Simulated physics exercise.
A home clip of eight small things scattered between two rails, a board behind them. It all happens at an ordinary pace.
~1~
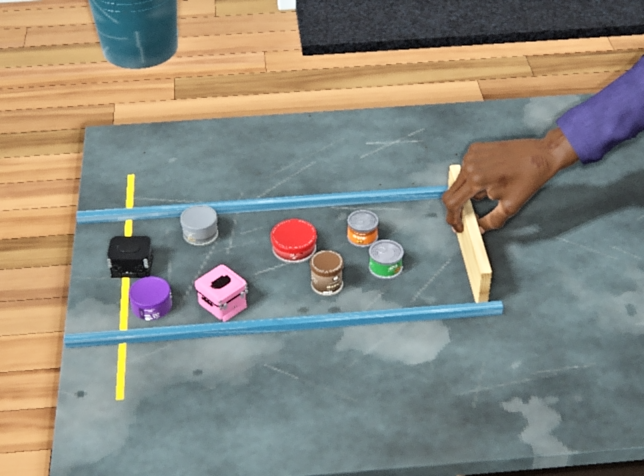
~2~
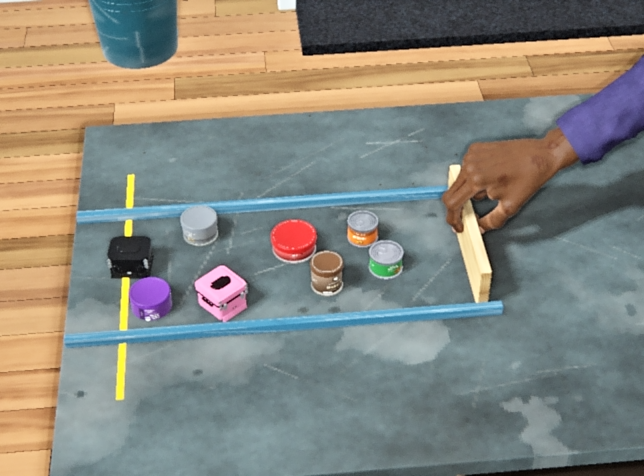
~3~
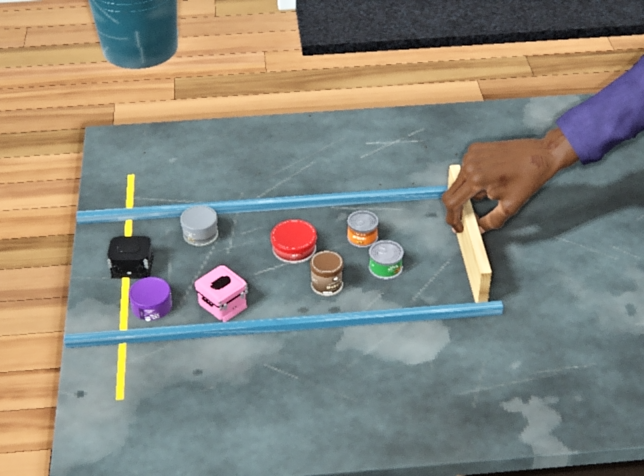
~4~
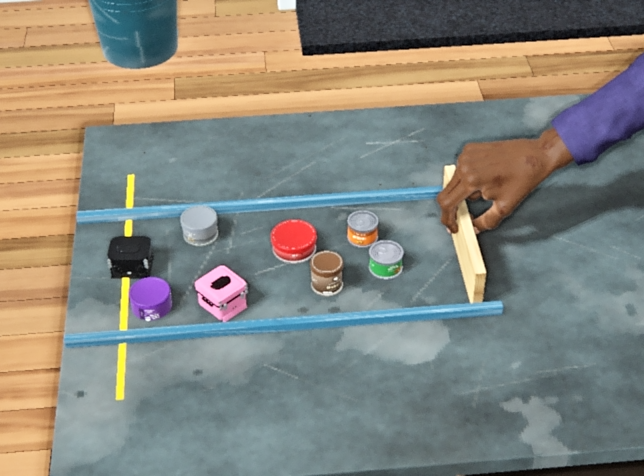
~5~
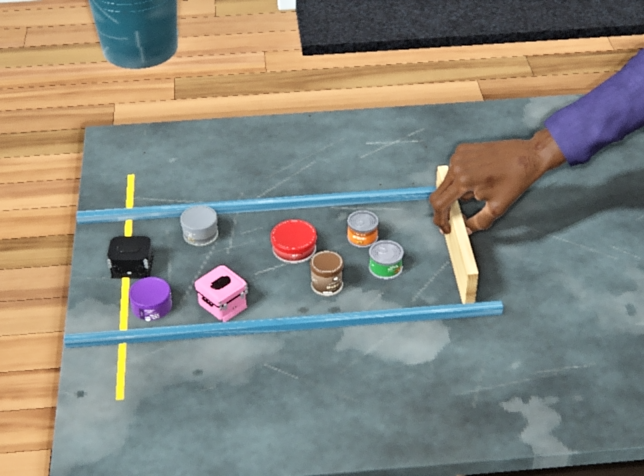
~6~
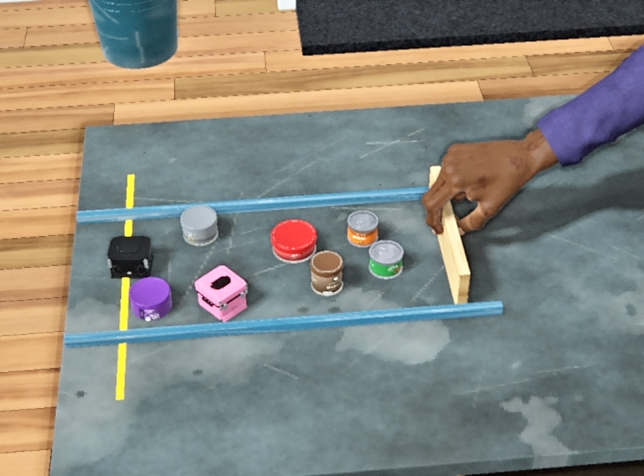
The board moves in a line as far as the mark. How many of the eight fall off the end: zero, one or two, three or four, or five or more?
Here the number that fall off is one or two.
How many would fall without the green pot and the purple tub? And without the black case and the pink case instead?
1 in the first case, 0 in the second.
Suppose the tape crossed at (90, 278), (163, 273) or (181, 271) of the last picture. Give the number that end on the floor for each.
Down on the floor: 4, 0 and 0.
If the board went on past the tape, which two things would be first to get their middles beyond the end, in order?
The order is the black case, the purple tub.
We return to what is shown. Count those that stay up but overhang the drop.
2 of them.
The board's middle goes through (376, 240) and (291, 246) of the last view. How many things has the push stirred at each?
2 and 4.
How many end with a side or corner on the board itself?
It touches 4.
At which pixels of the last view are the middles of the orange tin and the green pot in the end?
Near (111, 247) and (108, 277).
Soon after, none off yet; black case at rest near (131, 258); purple tub at rest near (151, 299); grey pot at rest near (200, 226).
At rest, the number that fall off is one or two; fallen, purple tub and black case.
